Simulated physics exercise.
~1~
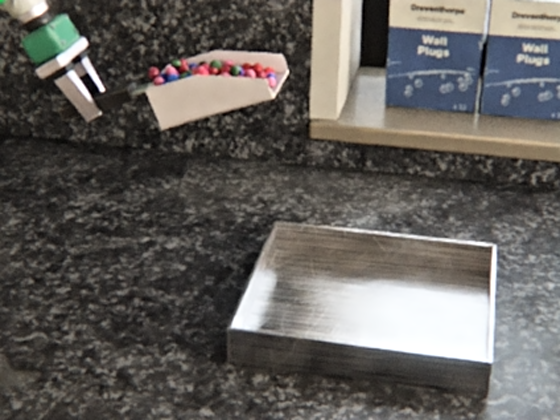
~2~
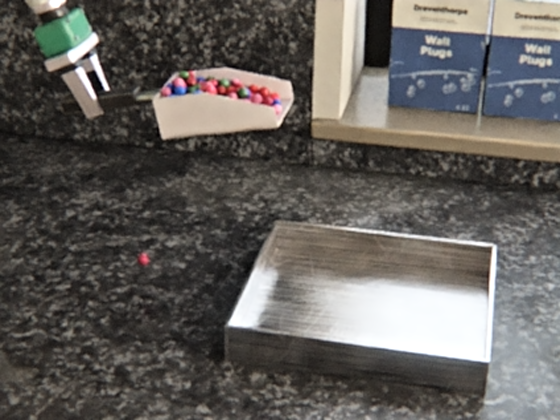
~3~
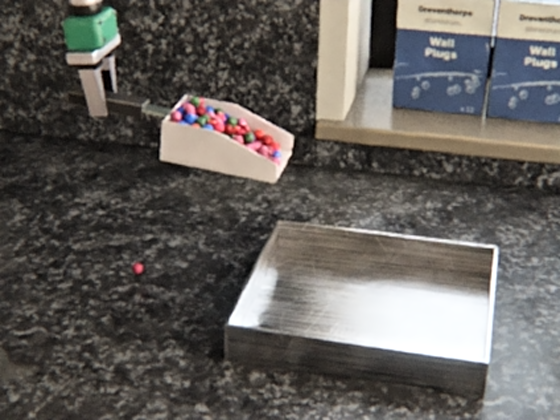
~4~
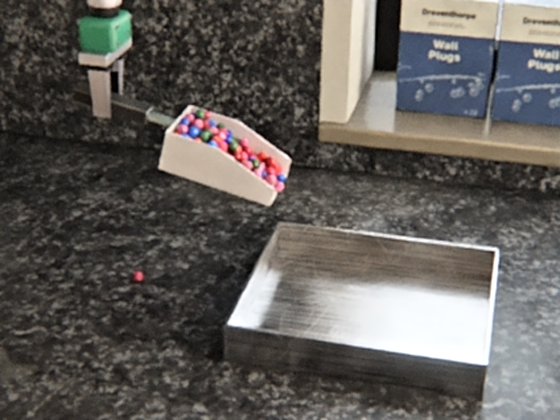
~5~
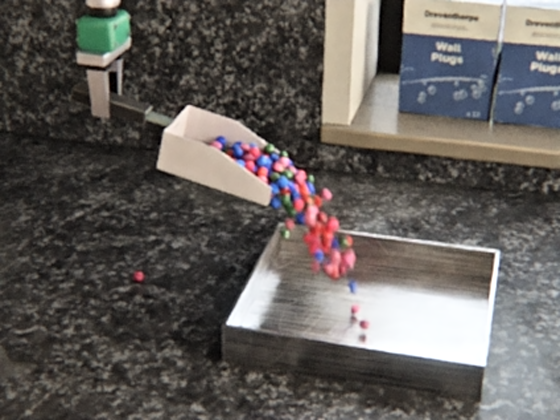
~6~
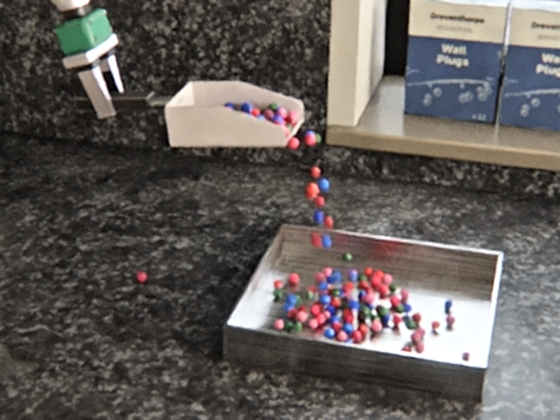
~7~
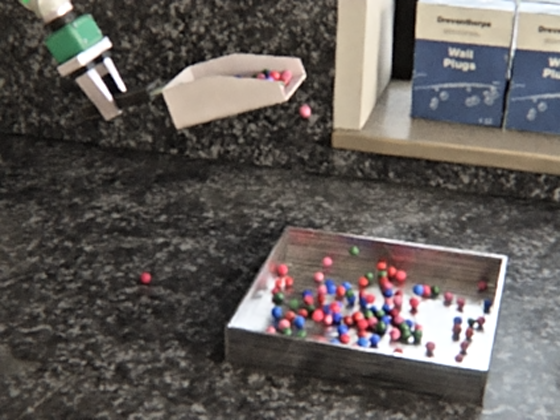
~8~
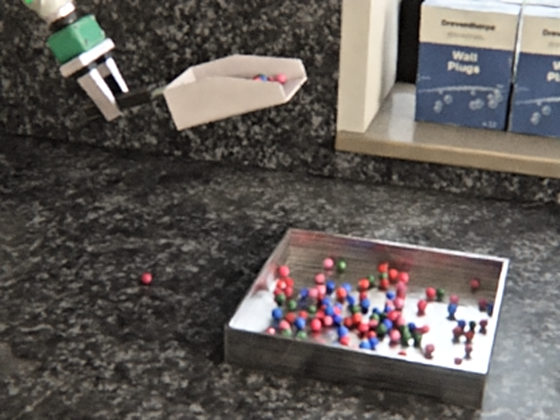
A dark speckled stone counter is seen from slightly above, with blue and white boxes of wall plugs on a shelf at the upper right. At the upper left, a robot gripper holds a pale, open-fronted scoop heaped with small round sweets in red, pink, blue and green, above and behind a shallow metal tray. As the scoop lowers, one red sweet lands on the counter. The scoop tips down to the right, and sweets pour into the tray. It then rises and tilts back, ending still, with many sweets scattered in the tray and some left inside the scoop.
